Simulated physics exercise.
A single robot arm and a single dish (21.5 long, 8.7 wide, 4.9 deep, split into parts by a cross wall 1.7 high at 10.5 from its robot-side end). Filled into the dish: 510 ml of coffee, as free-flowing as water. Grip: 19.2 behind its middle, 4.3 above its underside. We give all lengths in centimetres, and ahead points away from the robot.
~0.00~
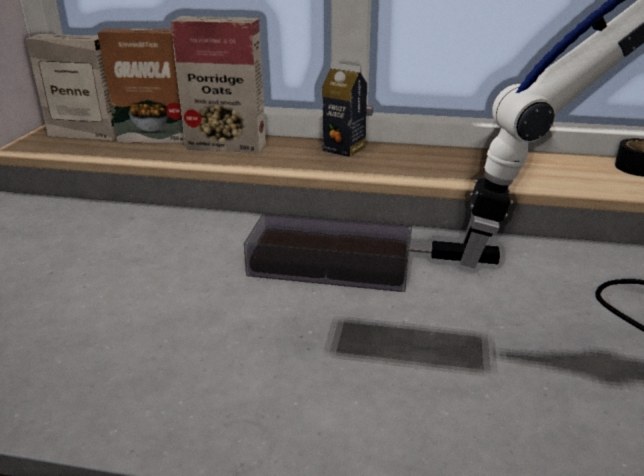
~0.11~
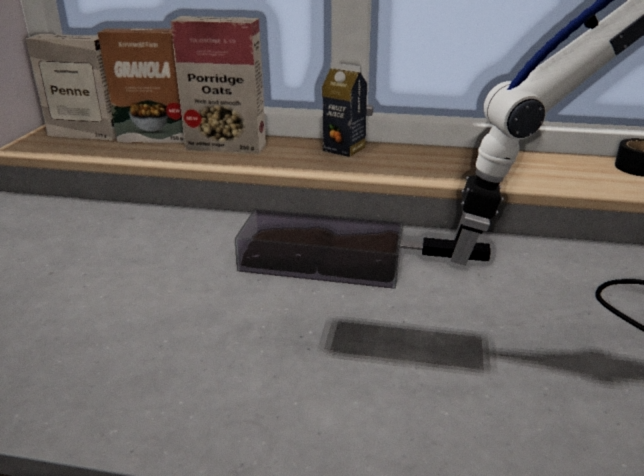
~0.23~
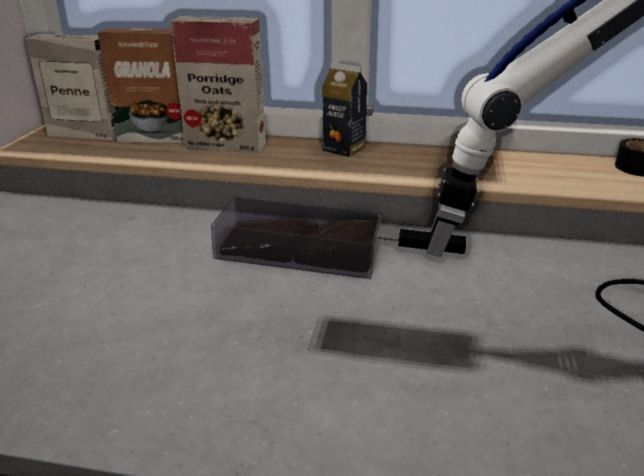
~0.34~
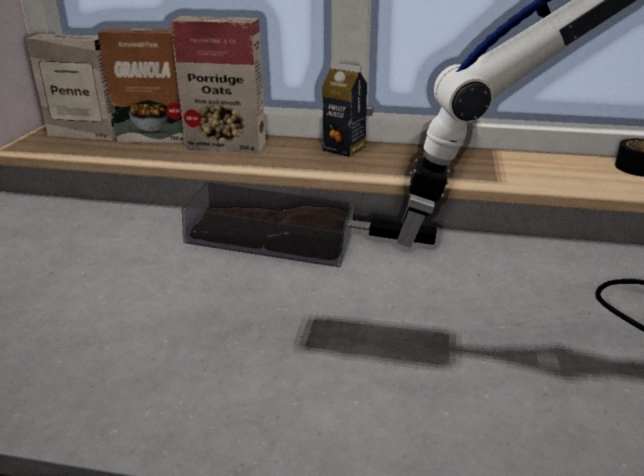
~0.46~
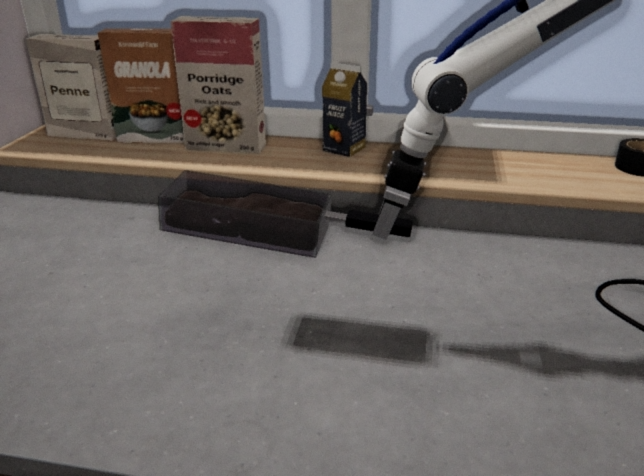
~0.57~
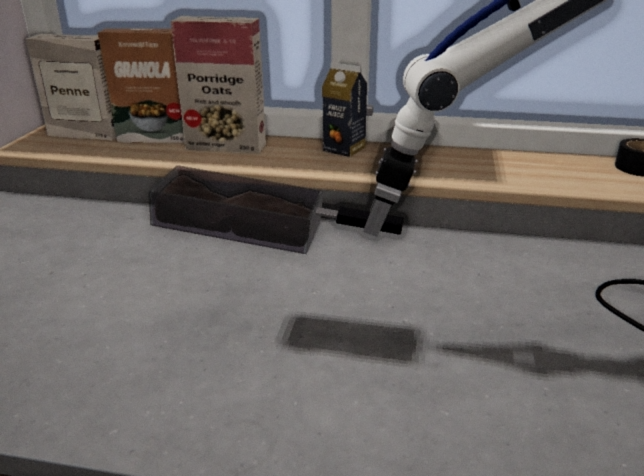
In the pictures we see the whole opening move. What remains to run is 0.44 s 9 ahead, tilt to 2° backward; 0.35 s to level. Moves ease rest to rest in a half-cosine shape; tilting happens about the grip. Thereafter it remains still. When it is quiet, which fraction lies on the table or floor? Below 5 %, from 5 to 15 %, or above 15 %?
Below 5 %.
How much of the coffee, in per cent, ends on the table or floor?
I reckon close to 0 in a hundred.
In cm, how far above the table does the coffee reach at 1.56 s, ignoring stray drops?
Up to 20 cm.
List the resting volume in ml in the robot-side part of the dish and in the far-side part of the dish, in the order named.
About 250 ml and 250 ml, in that order.
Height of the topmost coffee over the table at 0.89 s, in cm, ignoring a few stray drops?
The top of the liquid sits around 22 cm above the table.
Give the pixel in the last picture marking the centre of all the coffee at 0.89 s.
I'd put it somewhere near (205, 216).
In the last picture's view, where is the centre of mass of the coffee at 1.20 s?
The centre lands around (174, 217) in the last view.
After 0.89 s, tilted 3° backward, liquid up to 22 above the table; 320 ml in the robot-side part, 185 ml in the far-side part.
After 1.20 s, level, liquid up to 21 above the table; 285 ml in the far-side part, 220 ml in the robot-side part.
After 1.56 s, level, liquid up to 21 above the table; 280 ml in the robot-side part, 225 ml in the far-side part.
After 2.36 s, level, liquid up to 19 above the table; 255 ml in the far-side part, 250 ml in the robot-side part.
At rest, 255 ml in the robot-side part, 250 ml in the far-side part. That is 0 % on the table or floor.
